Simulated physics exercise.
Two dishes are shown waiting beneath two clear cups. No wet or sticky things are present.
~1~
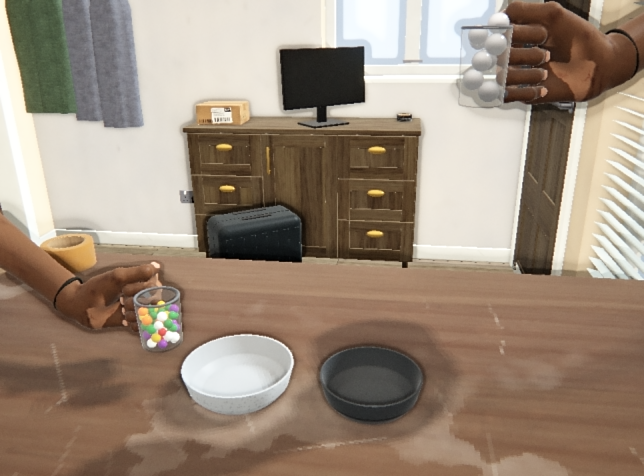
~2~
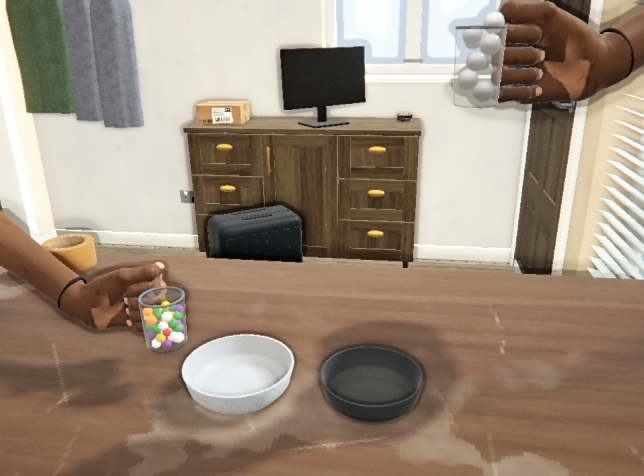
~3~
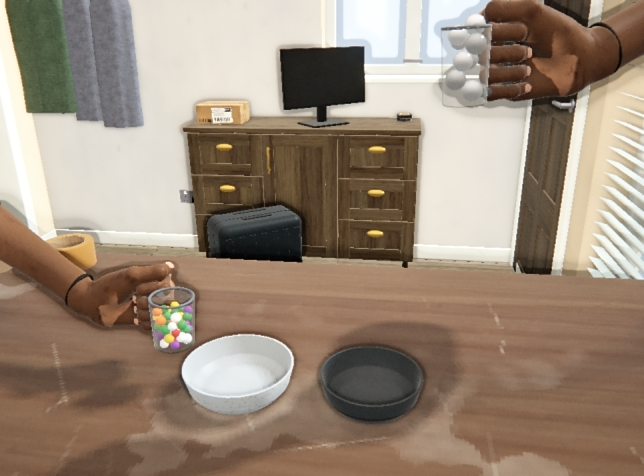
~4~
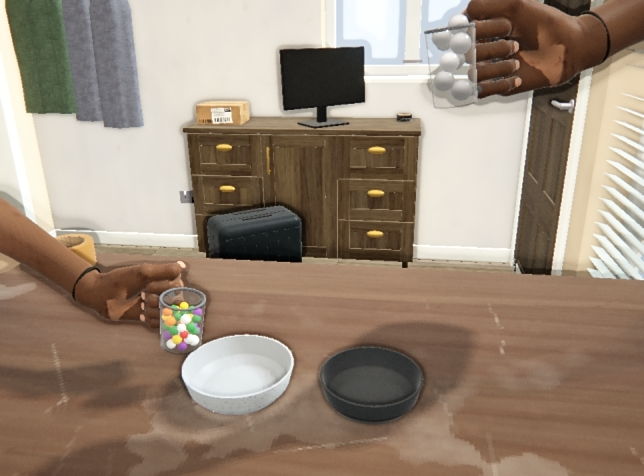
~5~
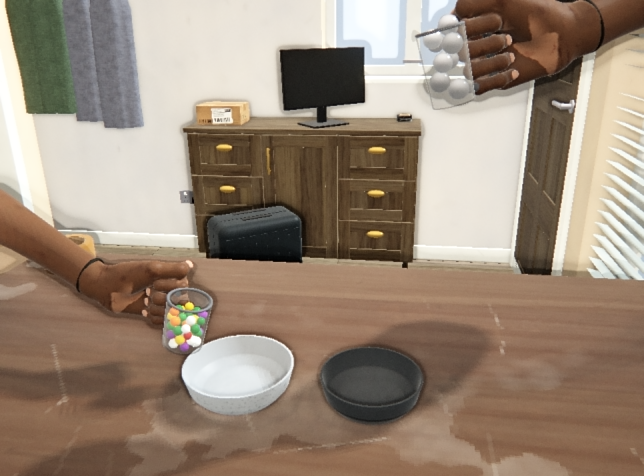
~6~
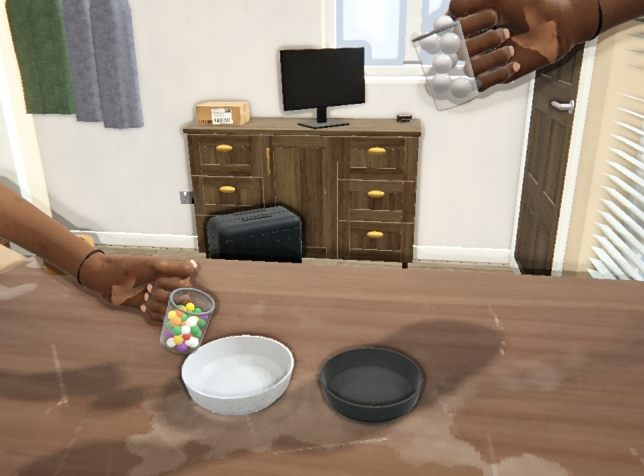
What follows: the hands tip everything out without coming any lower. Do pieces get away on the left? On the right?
Left: Full capture. Right: Partial capture.
Then, 0.68 s later than the last frame, left, every one still in the cup; right, the larger part still in the cup, about a tenth in the air.
Then, 1.27 s later than the last frame, left, roughly two thirds still in the cup, roughly a third in the dish, about a tenth in the air; right, roughly half still in the cup, about a tenth outside the dish, roughly a third in the air.
Then, 1.78 s later than the last frame, left, every one in the dish; right, roughly half outside the dish, roughly half in the air.
When it is over, left, every one in the dish, not one outside the dish; right, every one outside the dish.
